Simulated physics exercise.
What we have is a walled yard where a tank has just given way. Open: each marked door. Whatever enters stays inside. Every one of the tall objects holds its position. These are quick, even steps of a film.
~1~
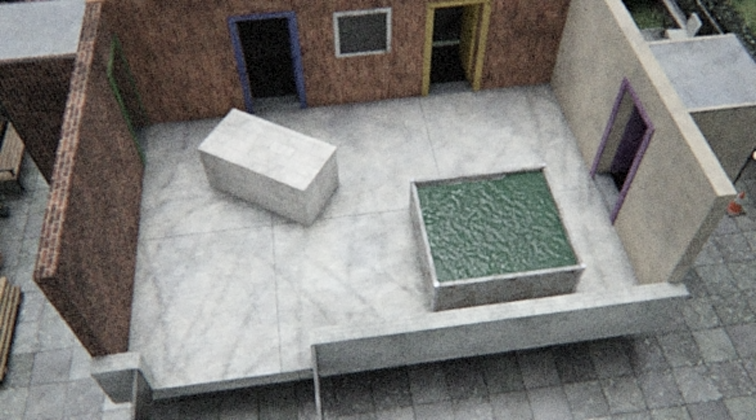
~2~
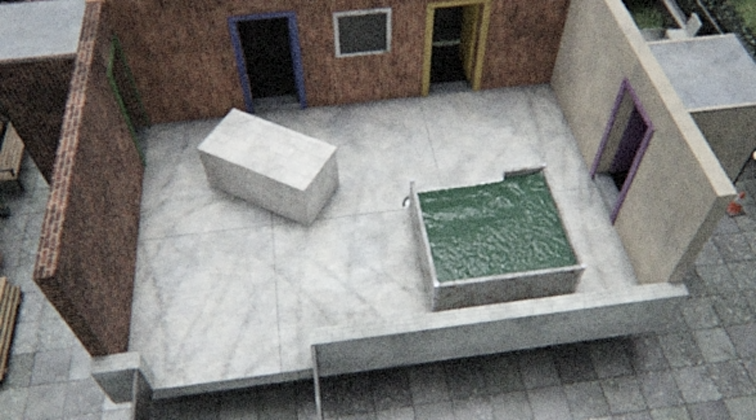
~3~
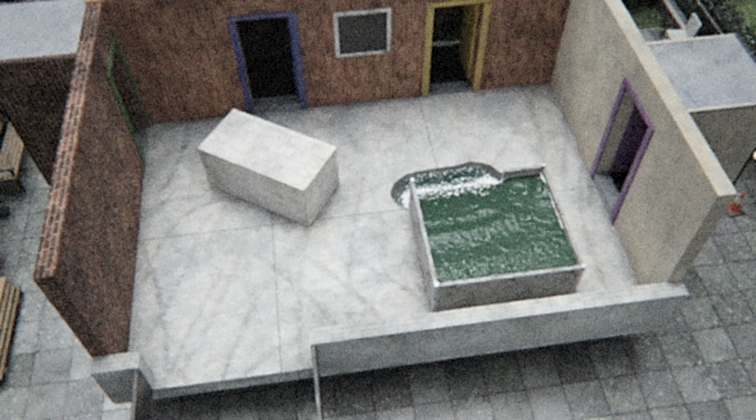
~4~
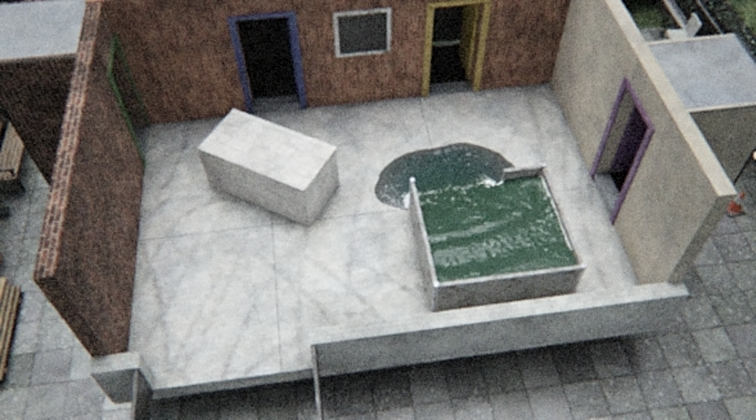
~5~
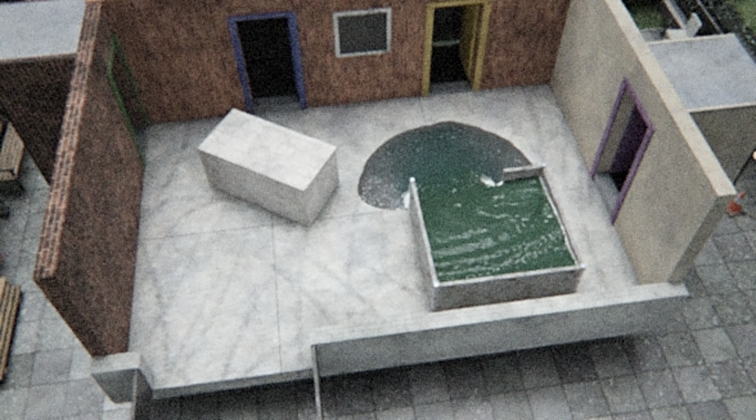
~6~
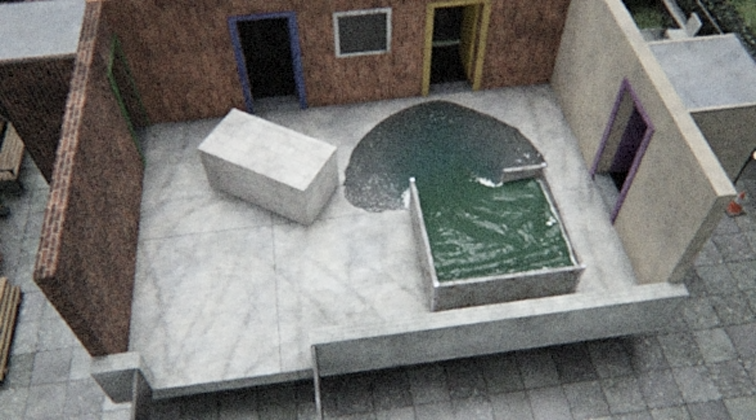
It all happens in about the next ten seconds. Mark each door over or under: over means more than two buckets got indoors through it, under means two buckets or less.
Blue door - under, green door - over, yellow door - over, purple door - under.
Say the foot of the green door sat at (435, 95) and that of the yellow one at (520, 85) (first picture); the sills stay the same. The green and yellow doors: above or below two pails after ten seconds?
Well, the green one crosses the threshold, while the yellow one crosses the threshold.
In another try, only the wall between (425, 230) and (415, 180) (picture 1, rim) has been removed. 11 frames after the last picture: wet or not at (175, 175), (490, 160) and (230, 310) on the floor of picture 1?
Unwetted, unwetted, submerged.
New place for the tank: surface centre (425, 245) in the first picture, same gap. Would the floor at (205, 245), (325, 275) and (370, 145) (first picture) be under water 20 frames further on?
Points in turn: Not reached; inundated; inundated.
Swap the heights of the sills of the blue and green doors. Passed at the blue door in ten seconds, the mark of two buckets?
After the swap, blue ends up over.
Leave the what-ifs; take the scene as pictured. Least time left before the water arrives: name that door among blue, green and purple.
Looks like the blue-painted one.
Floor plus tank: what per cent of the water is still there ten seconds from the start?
My reading is around 70 percent.
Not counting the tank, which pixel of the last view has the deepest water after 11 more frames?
Somewhere near (402, 103), I think.
A moment on, water covers 30 % of the floor; the blue door not reached, the green door not reached, the yellow door over two buckets in, the purple door not reached.
Next, water covers 35 % of the floor; the blue door wet at the sill, nothing in, the green door not reached, the yellow door far over two buckets in, the purple door not reached.
Then, water covers 45 % of the floor; the blue door wet at the sill, nothing in, the green door over two buckets in, the yellow door far over two buckets in, the purple door not reached.
Later, water covers 70 % of the floor; the blue door under two buckets in, the green door far over two buckets in, the yellow door far over two buckets in, the purple door wet at the sill, nothing in.
In the end, water covers 95 % of the floor; the blue door under two buckets in, the green door far over two buckets in, the yellow door far over two buckets in, the purple door wet at the sill, nothing in.
